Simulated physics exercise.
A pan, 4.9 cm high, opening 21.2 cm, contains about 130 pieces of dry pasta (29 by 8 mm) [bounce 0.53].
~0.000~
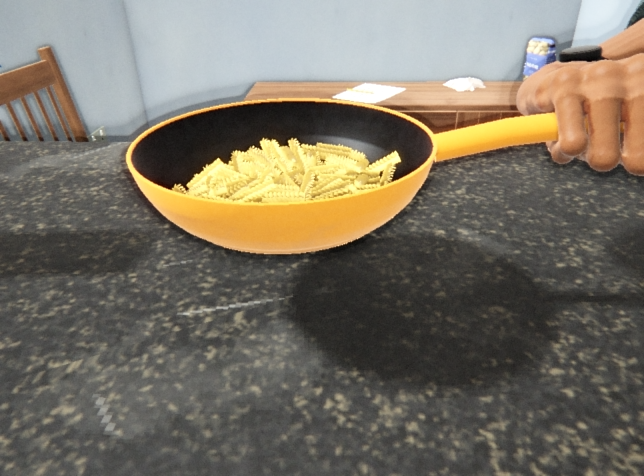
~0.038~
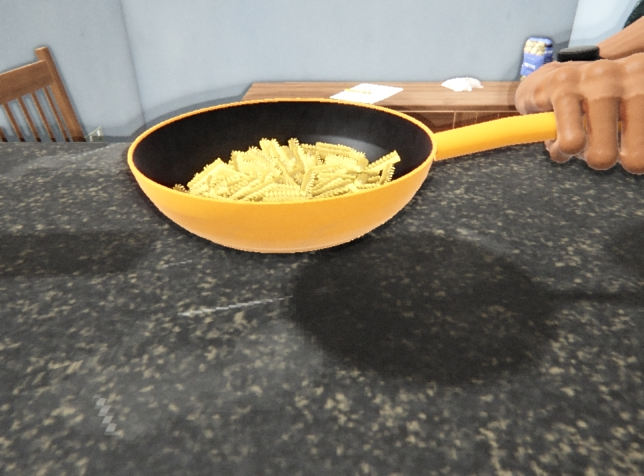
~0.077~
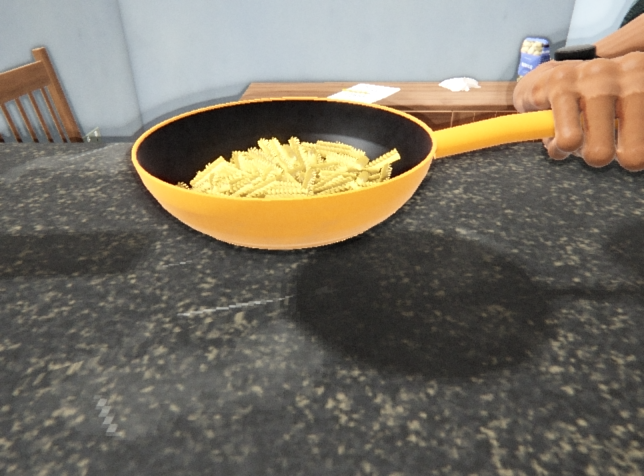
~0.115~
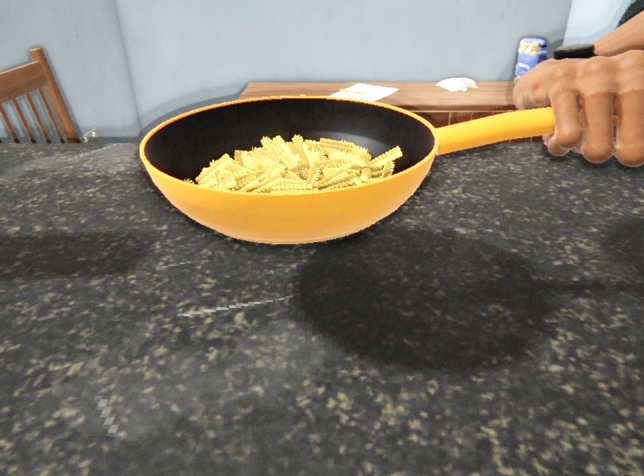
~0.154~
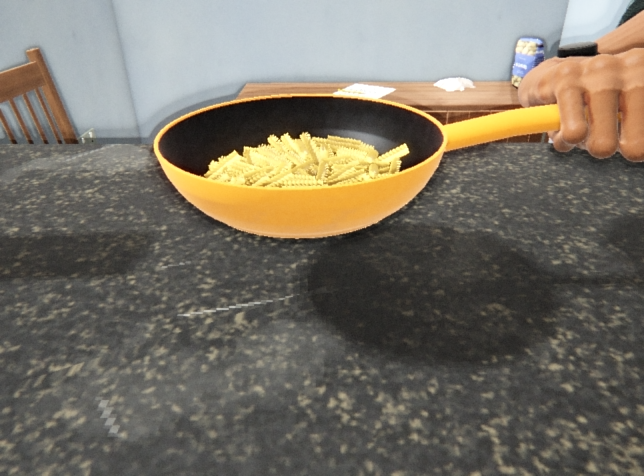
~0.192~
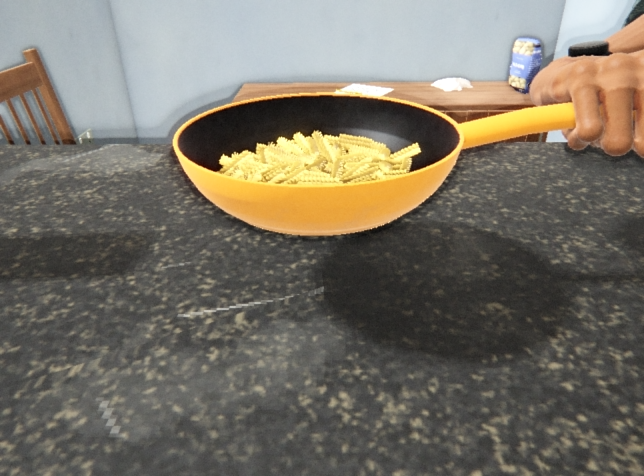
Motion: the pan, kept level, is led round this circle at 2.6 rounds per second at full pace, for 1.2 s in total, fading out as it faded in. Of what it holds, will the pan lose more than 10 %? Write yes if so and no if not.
I write no.
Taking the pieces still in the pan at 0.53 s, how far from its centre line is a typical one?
Roughly 5.0 cm from the centre line.
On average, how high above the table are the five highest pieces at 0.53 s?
Estimate: Near 12 cm.
Then, at 0.53 s, pan 100 %; middle of the pieces not yet landed near (295, 190).
After 0.80 s, pan 100 %; middle of the pieces not yet landed near (325, 192).
Then, at 1.06 s, pan 100 %; middle of the pieces not yet landed near (326, 179).
After 1.30 s, pan 100 %; middle of the pieces not yet landed near (336, 185).
In the end, at 1.6 s, pan 100 %.
